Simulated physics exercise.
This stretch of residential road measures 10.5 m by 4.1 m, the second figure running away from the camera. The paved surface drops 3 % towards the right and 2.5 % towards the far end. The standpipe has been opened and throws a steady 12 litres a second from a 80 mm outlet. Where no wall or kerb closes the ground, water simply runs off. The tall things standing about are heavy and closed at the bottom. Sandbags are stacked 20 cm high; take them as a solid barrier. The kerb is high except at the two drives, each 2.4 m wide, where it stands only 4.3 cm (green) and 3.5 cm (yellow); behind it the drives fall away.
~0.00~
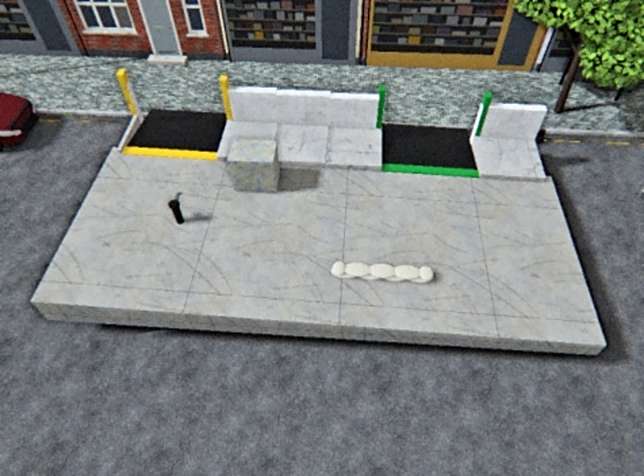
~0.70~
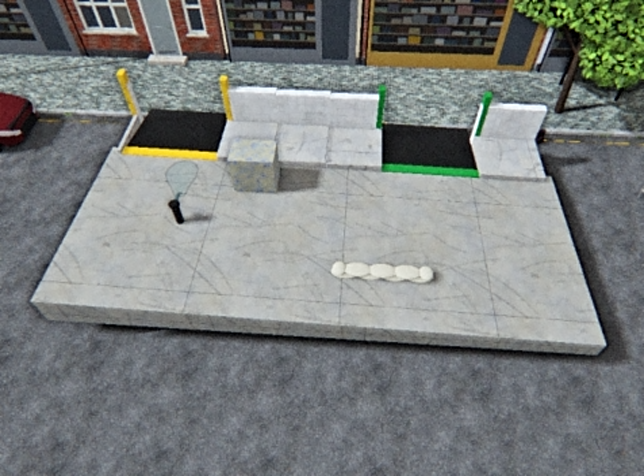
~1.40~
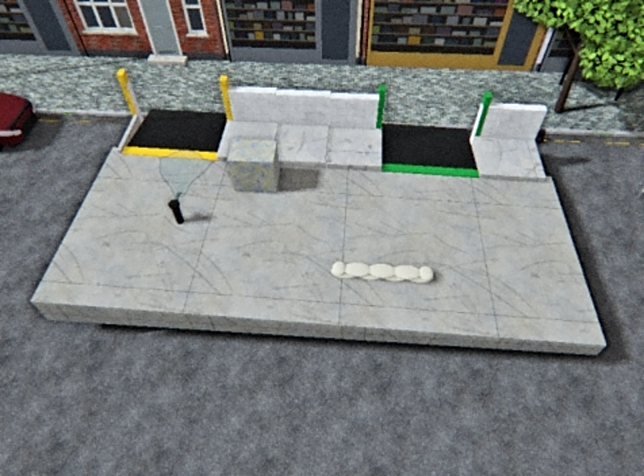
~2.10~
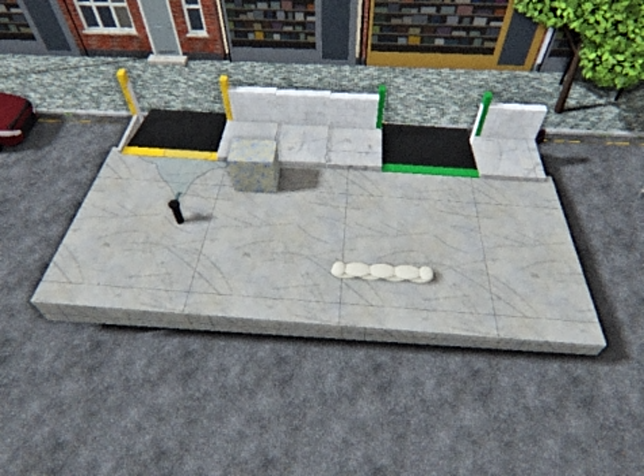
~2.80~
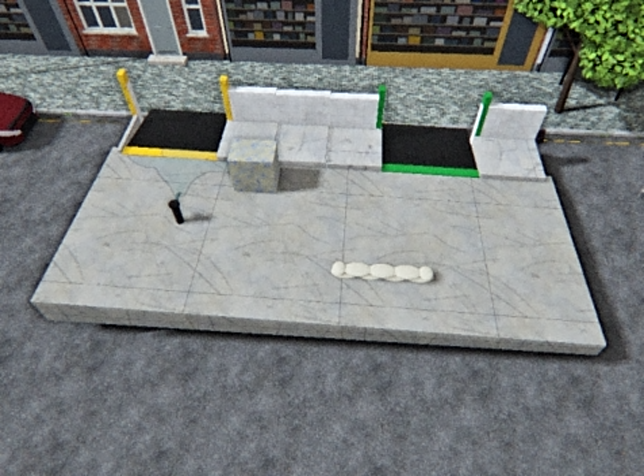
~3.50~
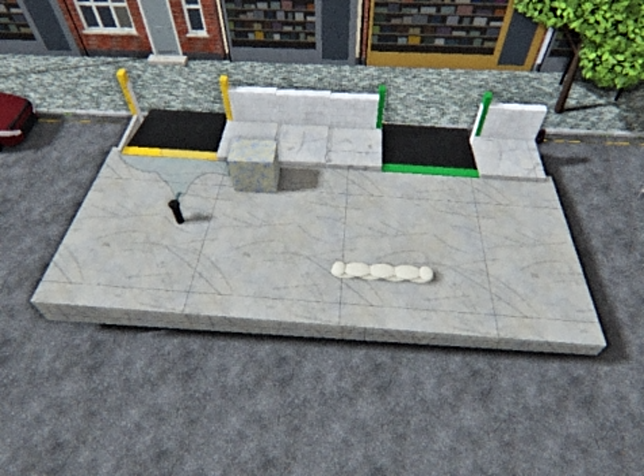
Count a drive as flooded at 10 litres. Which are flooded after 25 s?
Within that time: At the green drive it keeps below the limit; at the yellow drive it goes over the limit.
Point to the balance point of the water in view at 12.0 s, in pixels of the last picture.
At about (255, 175).
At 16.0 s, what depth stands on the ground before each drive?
In cm: Green 1.5, yellow 3.0.
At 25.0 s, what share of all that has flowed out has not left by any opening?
About 40 per cent.
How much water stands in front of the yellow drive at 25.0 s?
Some 3.0 cm.
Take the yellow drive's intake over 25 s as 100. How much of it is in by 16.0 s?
About 55 per cent.
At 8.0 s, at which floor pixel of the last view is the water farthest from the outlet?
At about (386, 175).
After 5.0 s water covers 5 % of the floor and is deepest (5 cm) near (175, 161); green drive not reached, yellow drive 3.3 cm at the lowered kerb, 11 L in.
After 8.0 s water covers 10 % of the floor and is deepest (5 cm) near (182, 162); green drive not reached, yellow drive 3 cm at the lowered kerb, 23 L in.
After 12.0 s water covers 10 % of the floor and is deepest (4 cm) near (197, 163); green drive 1.5 cm at the lowered kerb, 0 L in, yellow drive 2.9 cm at the lowered kerb, 48 L in.
After 16.0 s water covers 15 % of the floor and is deepest (4 cm) near (197, 163); green drive 1.7 cm at the lowered kerb, 0 L in, yellow drive 2.8 cm at the lowered kerb, 75 L in.
After 25.0 s water covers 15 % of the floor and is deepest (4 cm) near (197, 163); green drive 1.8 cm at the lowered kerb, 0 L in, yellow drive 2.9 cm at the lowered kerb, 135 L in.
